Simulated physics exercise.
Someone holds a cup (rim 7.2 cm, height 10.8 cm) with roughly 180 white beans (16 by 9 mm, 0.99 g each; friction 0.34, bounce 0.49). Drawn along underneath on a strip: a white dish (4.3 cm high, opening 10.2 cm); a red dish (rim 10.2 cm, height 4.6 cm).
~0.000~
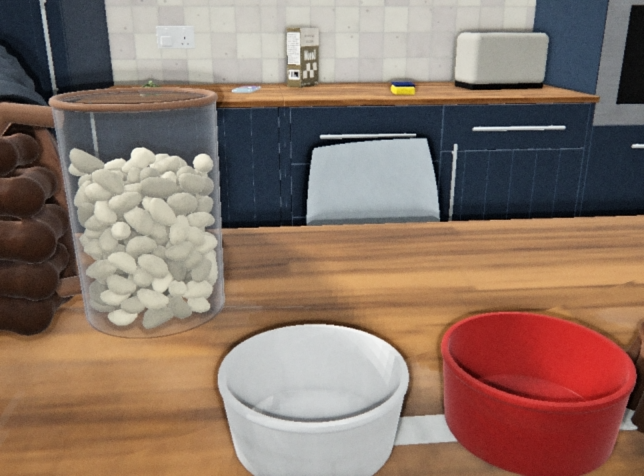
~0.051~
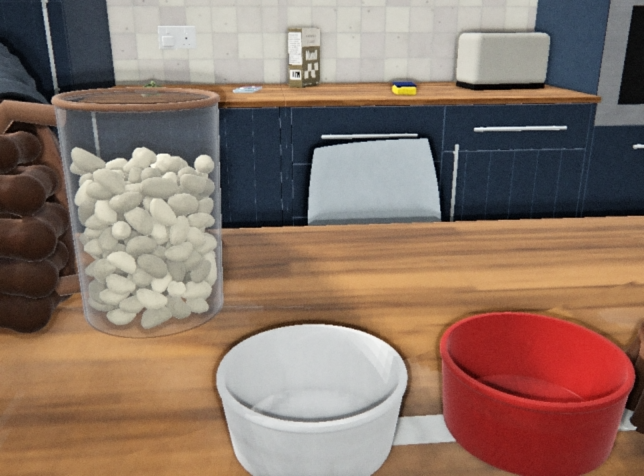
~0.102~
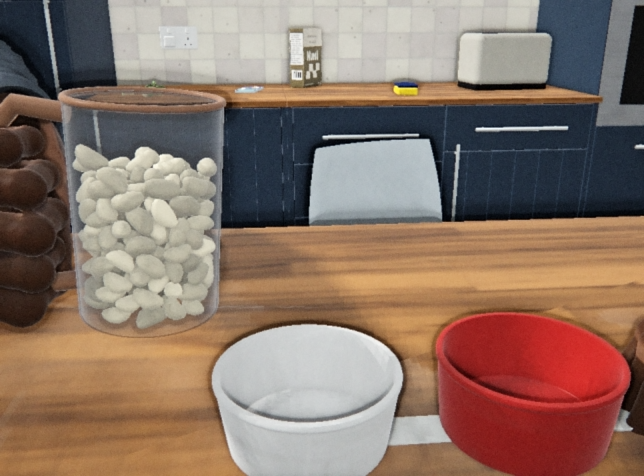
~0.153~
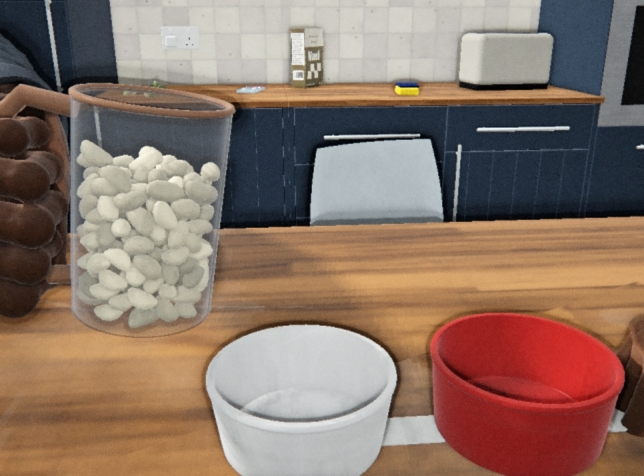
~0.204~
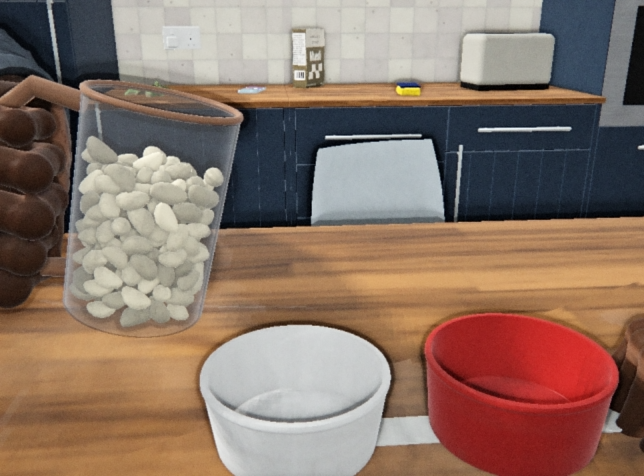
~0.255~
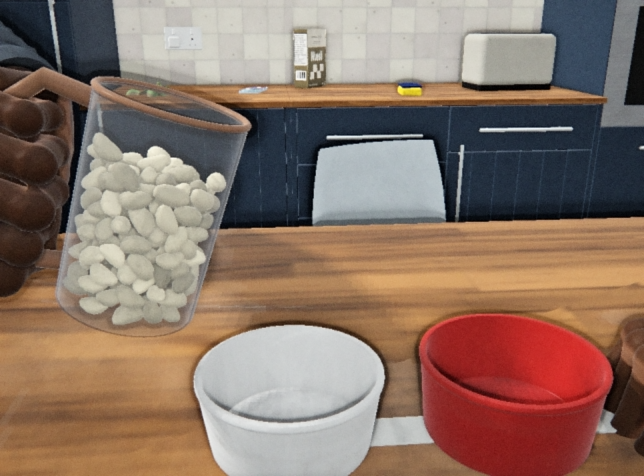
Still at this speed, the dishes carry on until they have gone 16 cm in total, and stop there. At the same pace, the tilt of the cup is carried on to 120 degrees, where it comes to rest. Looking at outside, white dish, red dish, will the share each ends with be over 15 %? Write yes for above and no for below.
Outside: Yes, white dish: No, red dish: Yes.
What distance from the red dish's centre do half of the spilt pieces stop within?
That distance comes to about 8 centimetres.
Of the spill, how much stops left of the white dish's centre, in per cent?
Close to 10 in a hundred.
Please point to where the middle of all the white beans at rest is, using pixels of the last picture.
Centre, last frame: Approx. (244, 424) px.
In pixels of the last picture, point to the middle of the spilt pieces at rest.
The spilt pieces are centred close to (190, 433) in the last picture.
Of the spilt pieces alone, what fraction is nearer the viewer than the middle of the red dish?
Around 50 percent.
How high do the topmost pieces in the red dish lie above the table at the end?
I'd put it at some 3.5 centimetres.
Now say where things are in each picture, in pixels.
In the first frame, cup at (141, 147); tilt 0 degrees; dishes slid 0.0 cm; lip at (213, 98); top of the load at (175, 165); white dish at (313, 368); red dish at (535, 352).
In the second frame, cup at (143, 147); tilt 1 degrees; dishes slid 0.1 cm; lip at (215, 99); top of the load at (85, 165).
In the third frame, cup at (147, 148); tilt 4 degrees; dishes slid 0.4 cm; lip at (222, 103); top of the load at (162, 166).
In the fourth frame, cup at (152, 149); tilt 9 degrees; dishes slid 0.7 cm; low side right; lip at (230, 110); top of the load at (119, 166).
In the fifth frame, cup at (157, 151); tilt 13 degrees; dishes slid 1.0 cm; low side right; lip at (239, 118); top of the load at (150, 164).
In the sixth frame, cup at (162, 154); tilt 18 degrees; dishes slid 1.4 cm; low side right; lip at (246, 126); top of the load at (154, 165); white dish at (290, 368); red dish at (513, 354). It turns about 90 degrees a second.
After 1.02 s, tilt 88 degrees; cup 100 %; middle of all pieces on or above the table near (127, 218).
After 1.65 s, tilt 120 degrees; outside 40 %, red dish 45 %, cup 10 %, in the air 5 %; middle of all pieces on or above the table near (281, 389).
After 2.24 s, tilt 120 degrees; outside 40 %, red dish 60 %; middle of all pieces on or above the table near (252, 418).
Then, at 2.80 s, tilt 120 degrees; outside 40 %, red dish 60 %; middle of all pieces on or above the table near (237, 418).
At rest (3.1 s), outside 40 %, red dish 60 %, cup 0 %, white dish 0 %.
